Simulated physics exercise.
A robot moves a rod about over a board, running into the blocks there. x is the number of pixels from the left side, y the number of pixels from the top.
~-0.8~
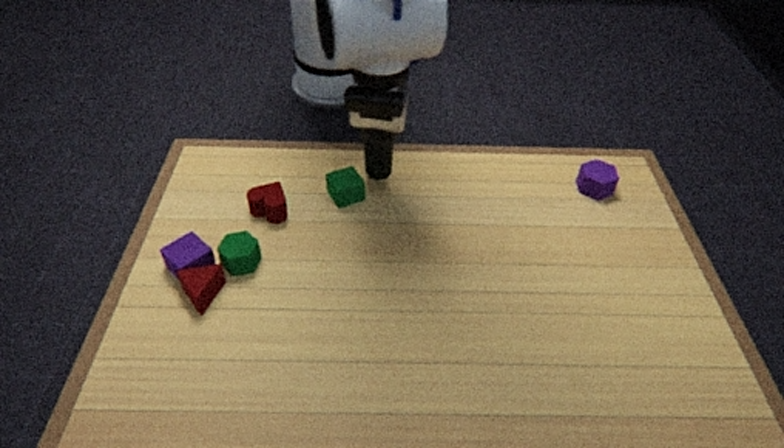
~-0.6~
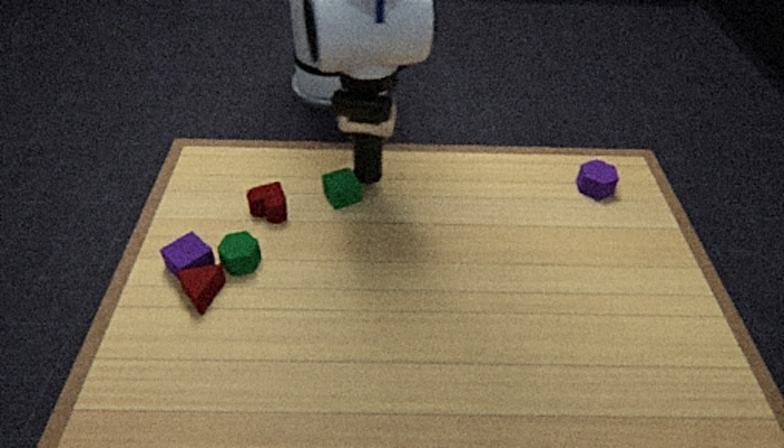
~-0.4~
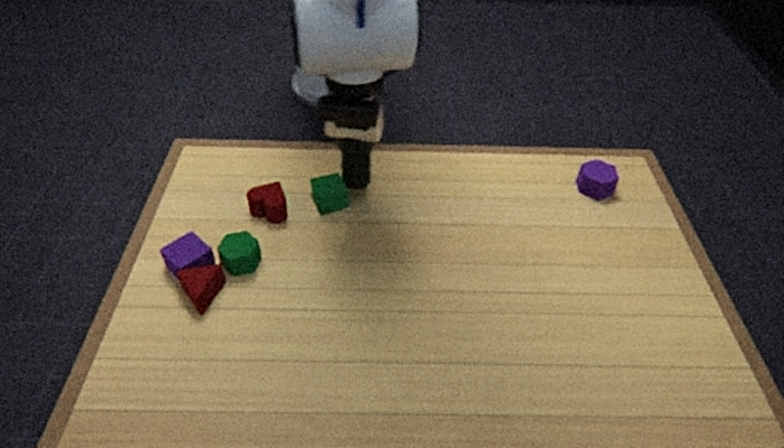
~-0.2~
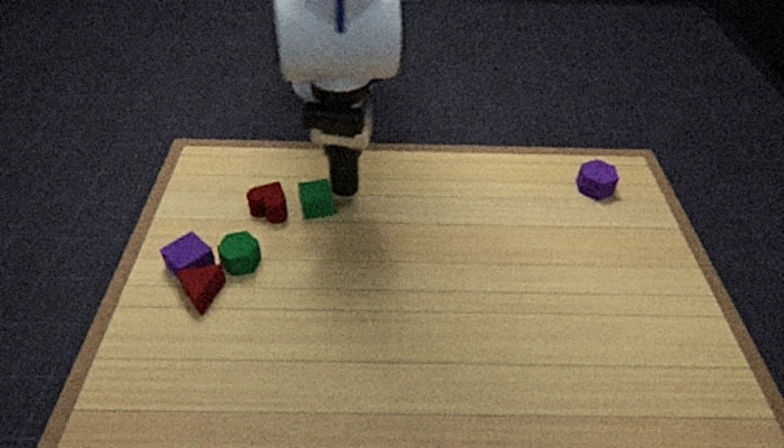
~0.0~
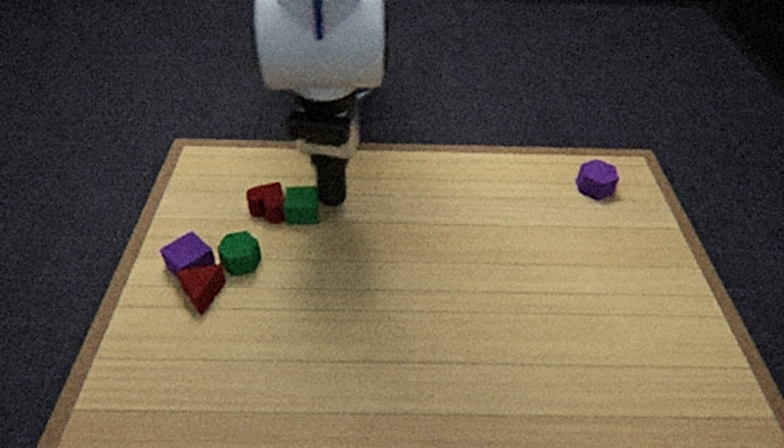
A white robot arm with a dark rod reaches over the far edge of a pale wooden board on a dark floor, seen from above and in front. A green block sits beside the rod, with a red heart, green hexagon, purple block and red pointed piece to its left and a purple piece far right. The rod pushes the green block left against the heart.
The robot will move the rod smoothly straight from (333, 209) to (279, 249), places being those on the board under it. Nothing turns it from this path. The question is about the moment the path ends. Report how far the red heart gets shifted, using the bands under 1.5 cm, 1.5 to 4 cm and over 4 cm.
Displaced 1.5 to 4 cm.
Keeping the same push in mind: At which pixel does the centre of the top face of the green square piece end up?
Top centre: (257, 214).
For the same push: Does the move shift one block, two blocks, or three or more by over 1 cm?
The way I see it, the answer is two.
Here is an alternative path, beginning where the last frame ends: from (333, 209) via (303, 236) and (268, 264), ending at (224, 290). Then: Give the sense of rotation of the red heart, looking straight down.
From the top: Clockwise.
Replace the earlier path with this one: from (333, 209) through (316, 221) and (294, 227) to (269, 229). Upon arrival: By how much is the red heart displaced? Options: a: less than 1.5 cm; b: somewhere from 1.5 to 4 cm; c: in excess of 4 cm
c.
On the path given first. Halfway along, rod at (305, 217); red heart at (248, 195), turned 40° clockwise; green square piece at (271, 209), turned 25° clockwise.
At the end, rod at (277, 237); green hexagon unmoved; red heart at (242, 195), turned 55° clockwise; green square piece at (257, 214), turned 40° clockwise.
